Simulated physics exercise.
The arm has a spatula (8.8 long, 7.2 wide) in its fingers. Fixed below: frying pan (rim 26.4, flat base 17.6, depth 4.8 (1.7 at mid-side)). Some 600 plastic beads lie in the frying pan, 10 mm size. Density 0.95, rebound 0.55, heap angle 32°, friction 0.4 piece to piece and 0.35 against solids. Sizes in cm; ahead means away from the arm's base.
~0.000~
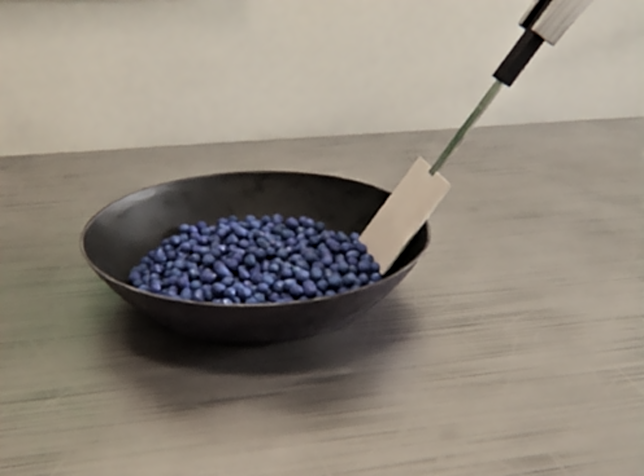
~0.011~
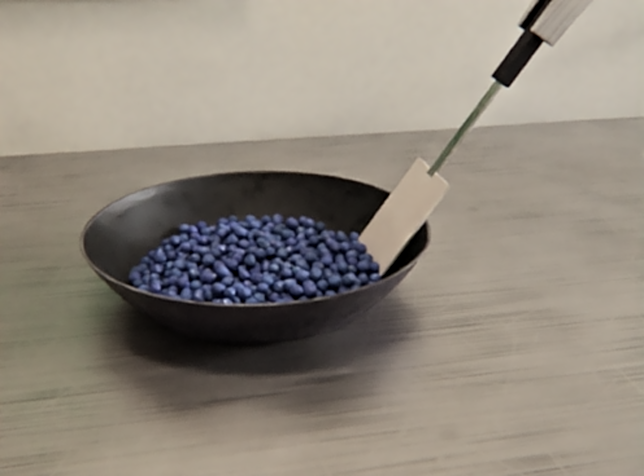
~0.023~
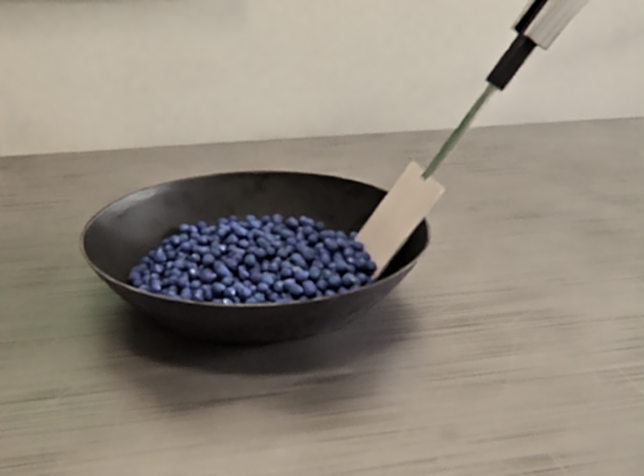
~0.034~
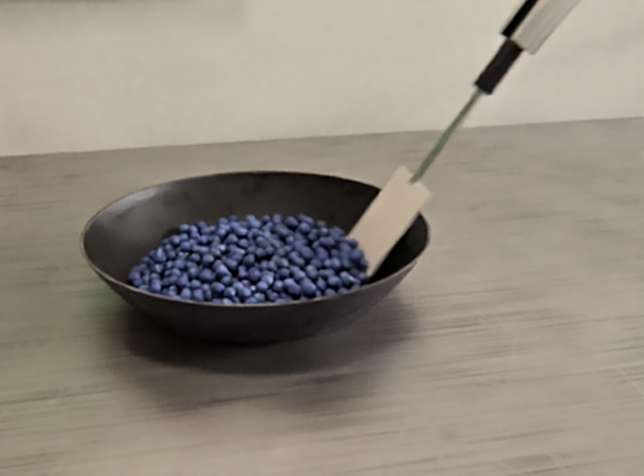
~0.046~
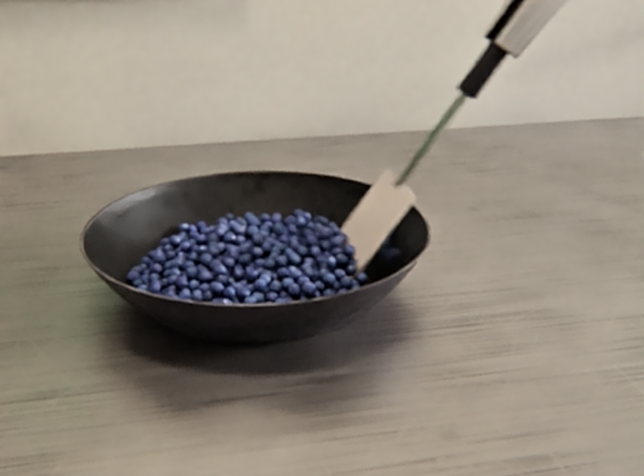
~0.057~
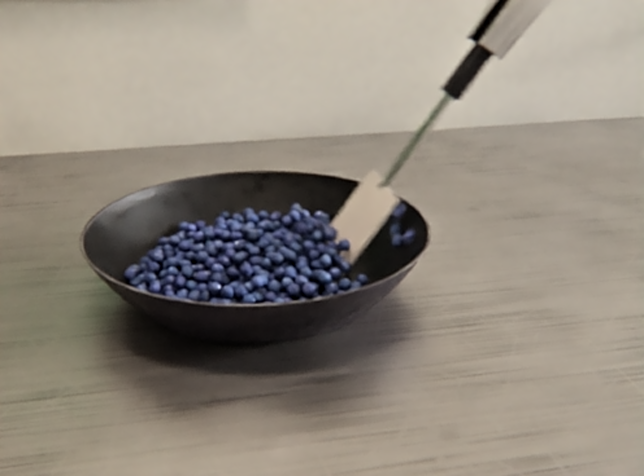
In the video, a spatula held at a slant rests at the right side of a dark pan of blue beads on a gray surface, then moves slowly left into the pile, pushing the beads slightly while a few appear behind it.
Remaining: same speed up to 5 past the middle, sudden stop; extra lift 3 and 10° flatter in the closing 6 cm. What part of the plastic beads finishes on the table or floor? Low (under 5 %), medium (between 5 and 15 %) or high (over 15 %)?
Answer: Medium; between 5 and 15 % of the plastic beads finish on the table or floor.
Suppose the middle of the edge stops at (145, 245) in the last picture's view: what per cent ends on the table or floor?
Some 20 per cent.
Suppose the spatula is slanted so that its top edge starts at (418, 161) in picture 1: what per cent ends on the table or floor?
Some 5 per cent.
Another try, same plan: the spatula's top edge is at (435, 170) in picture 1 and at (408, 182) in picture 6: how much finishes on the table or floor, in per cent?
About 0 per cent.
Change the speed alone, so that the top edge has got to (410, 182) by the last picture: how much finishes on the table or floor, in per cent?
About 0 per cent.
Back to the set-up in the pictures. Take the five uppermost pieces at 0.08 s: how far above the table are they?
Some 7 cm.
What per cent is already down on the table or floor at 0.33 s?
About 6 per cent.
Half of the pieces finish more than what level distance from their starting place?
About 3 cm.
After 0.08 s, sloping 54°, highest piece 8 above the table; 603 in the frying pan, 2 on the blade or in flight.
After 0.11 s, sloping 50°, highest piece 11 above the table; 602 in the frying pan, 3 on the blade or in flight.
After 0.33 s, sloping 44°, highest piece 7 above the table; 560 in the frying pan, 31 on the table or floor, 14 on the blade or in flight.
After 1.38 s, sloping 44°, highest piece 5 above the table; 560 in the frying pan, 45 on the table or floor.
In the end, 560 in the frying pan, 45 on the table or floor. That is 7 % on the table or floor.
